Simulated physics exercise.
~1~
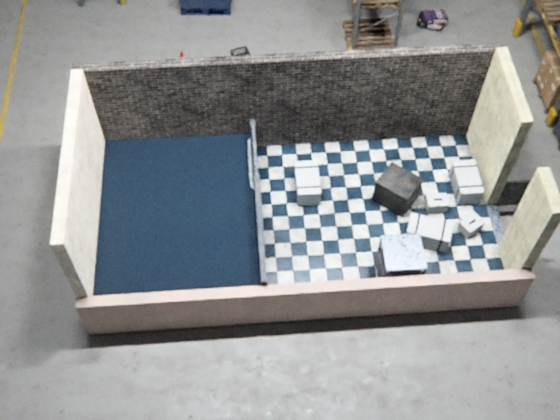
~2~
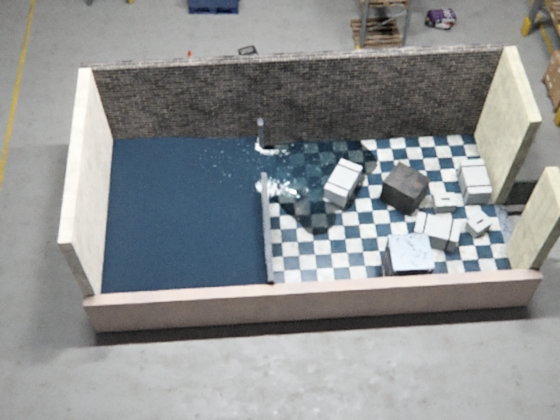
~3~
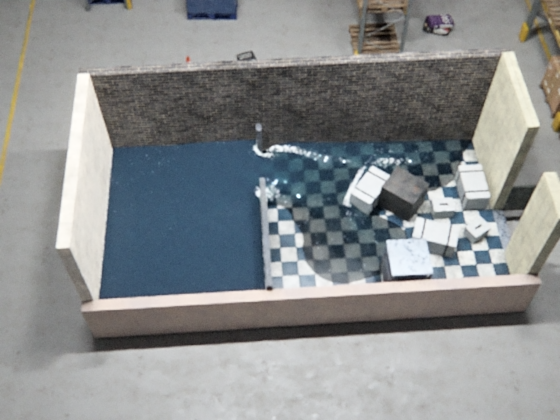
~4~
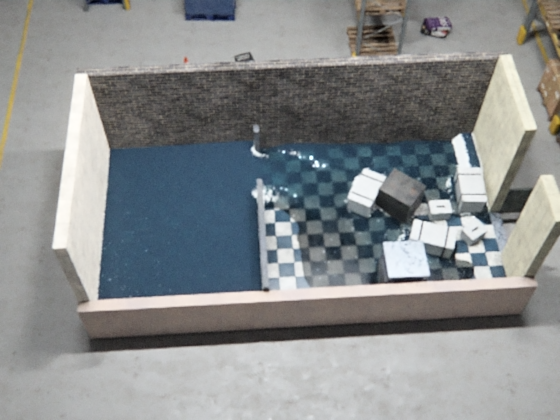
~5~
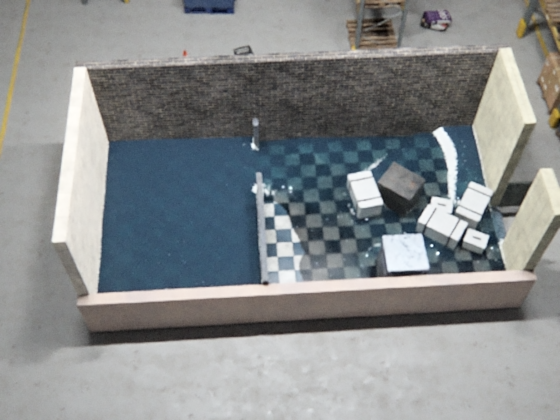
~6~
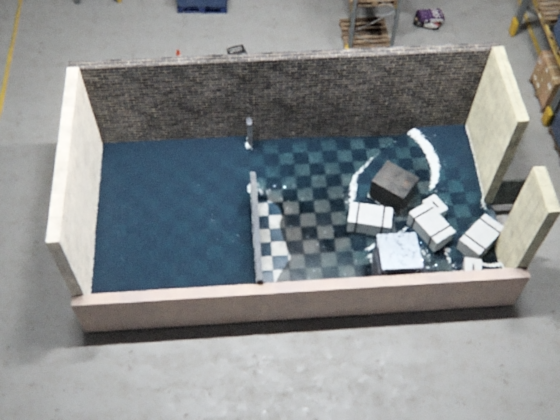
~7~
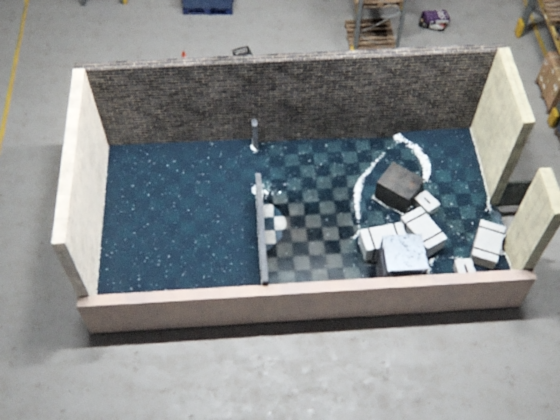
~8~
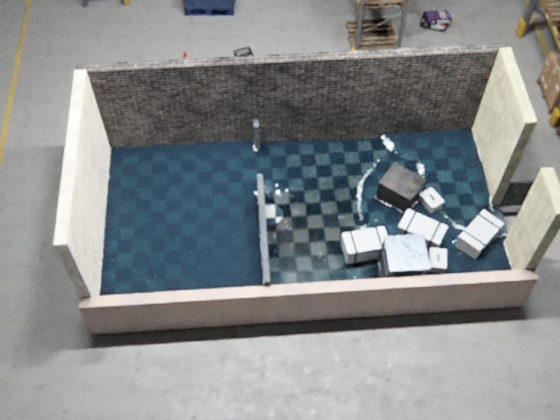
Divided basement flooding from the left through a burst partition door, water spreading over checkered tiles and shifting pale boxes about.
